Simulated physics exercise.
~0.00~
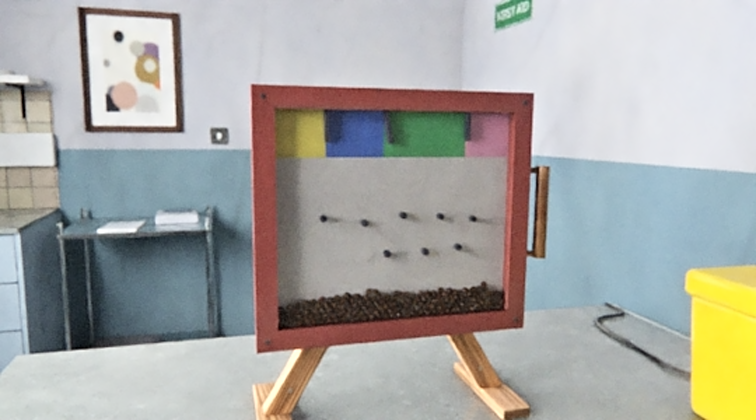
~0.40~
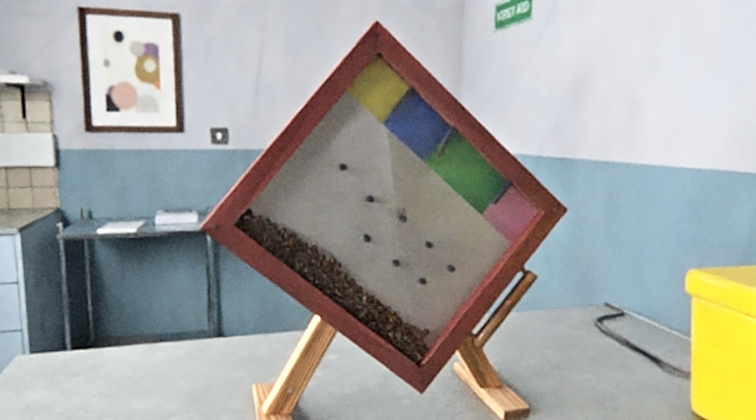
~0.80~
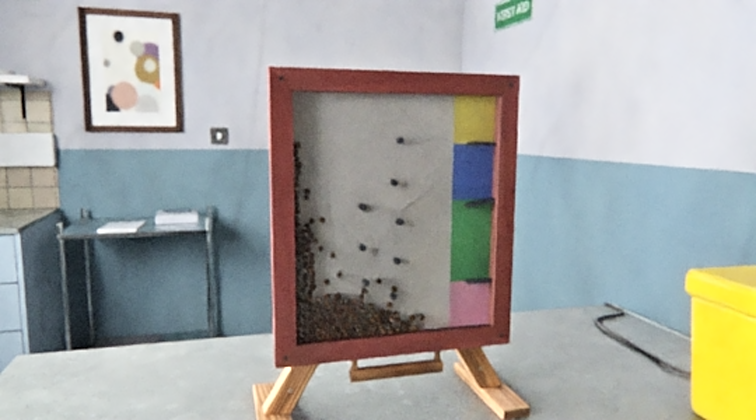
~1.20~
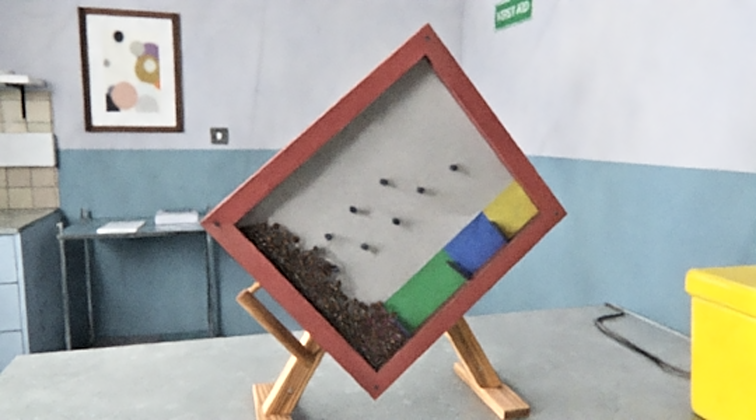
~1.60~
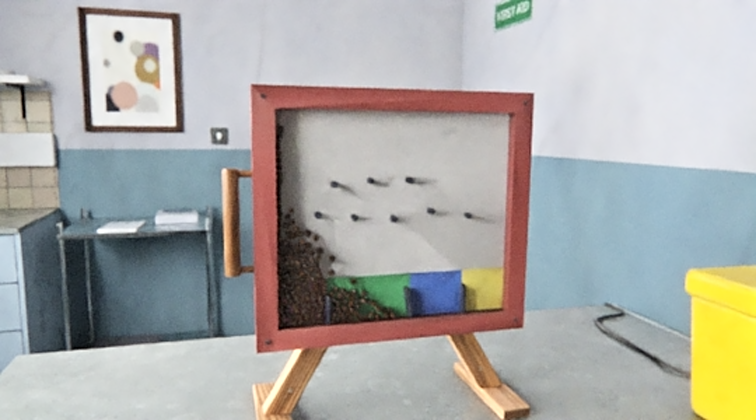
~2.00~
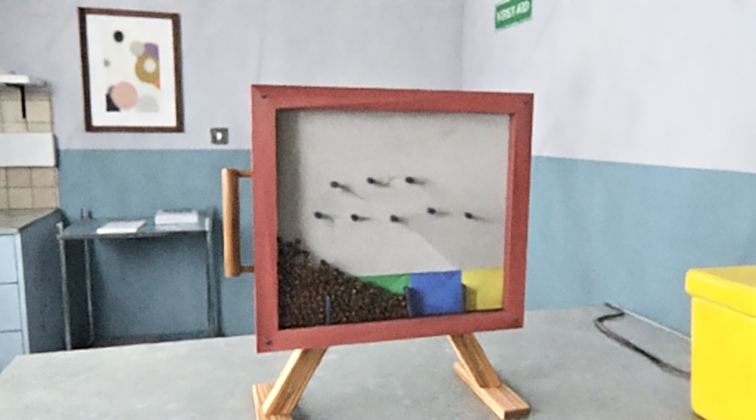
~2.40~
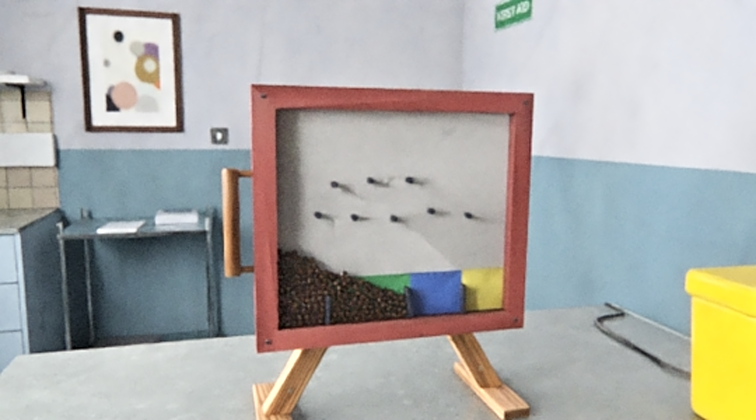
In a room with blue and pale walls, a red-framed box with a clear front stands on wooden legs on a grey table, dark beads lying along its bottom beneath yellow, blue, green and pink blocks of colour. The box turns clockwise, and the beads gather toward the lower left. It passes through upright on its side, with beads strung up the left edge, and keeps tipping until it is upside down, its handle now at left. The beads slide off the left wall and settle in a sloping heap at lower left, covering the pink and much of the green.
